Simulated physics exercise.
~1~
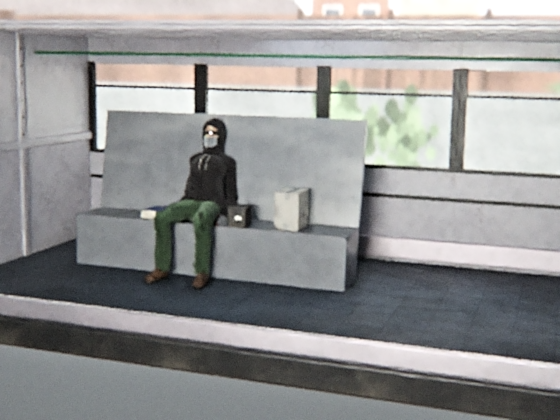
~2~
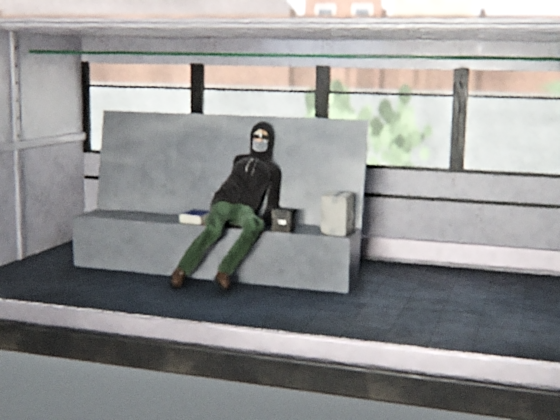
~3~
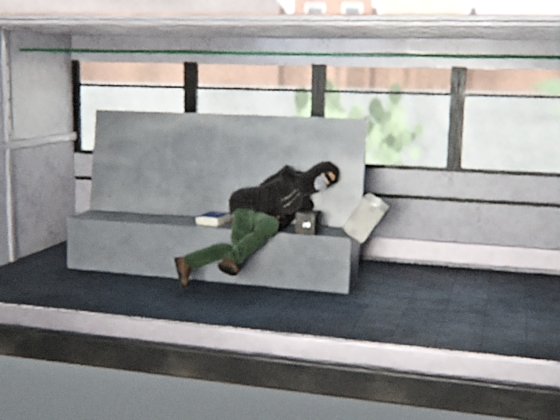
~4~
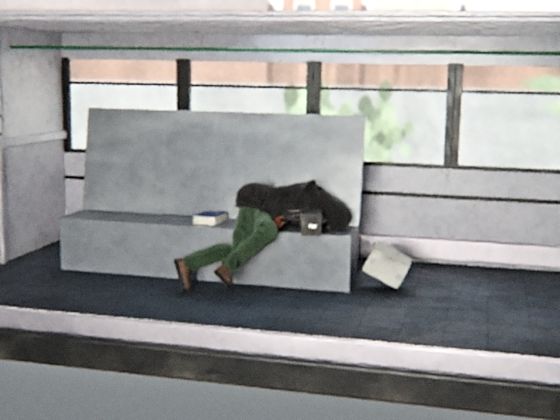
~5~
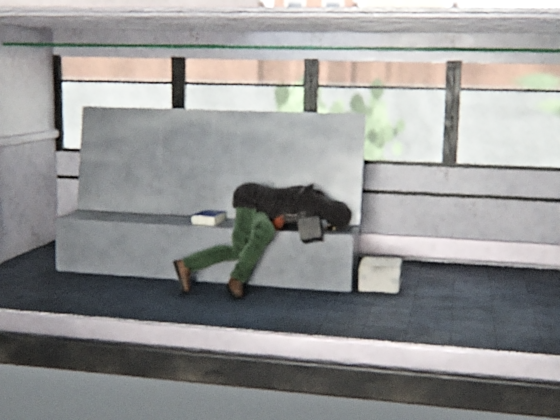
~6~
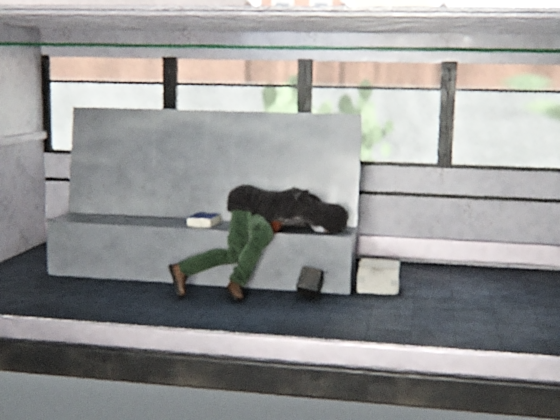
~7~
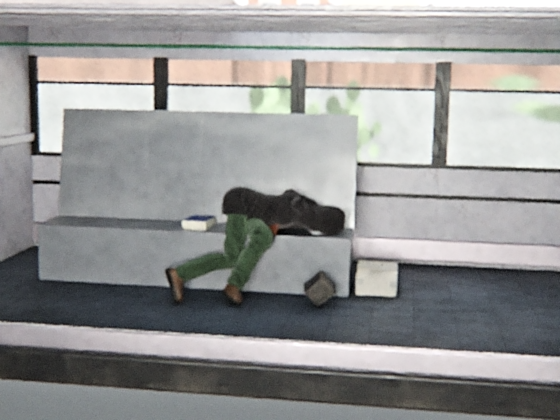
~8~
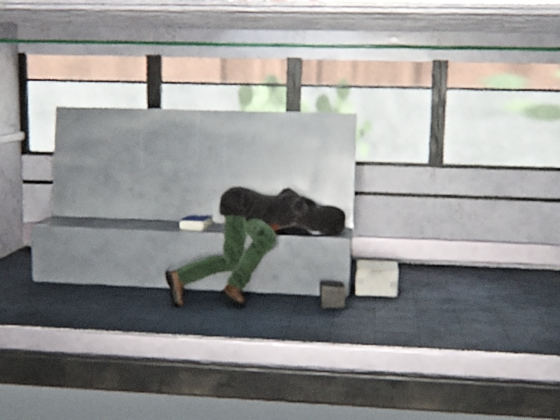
A masked passenger in a dark hooded top and green trousers sits on a grey bench in a metro car, seen from the front as the view drifts slightly sideways. A blue folder lies on the seat to the left, with a black tub and an upright white pack to the right. The passenger slides and topples right while the objects shift the same way. The white pack tips off the bench end and lands on its side on the dark floor. The passenger slumps face down along the seat, legs dangling, and the tub tumbles off the front, while the folder stays on.
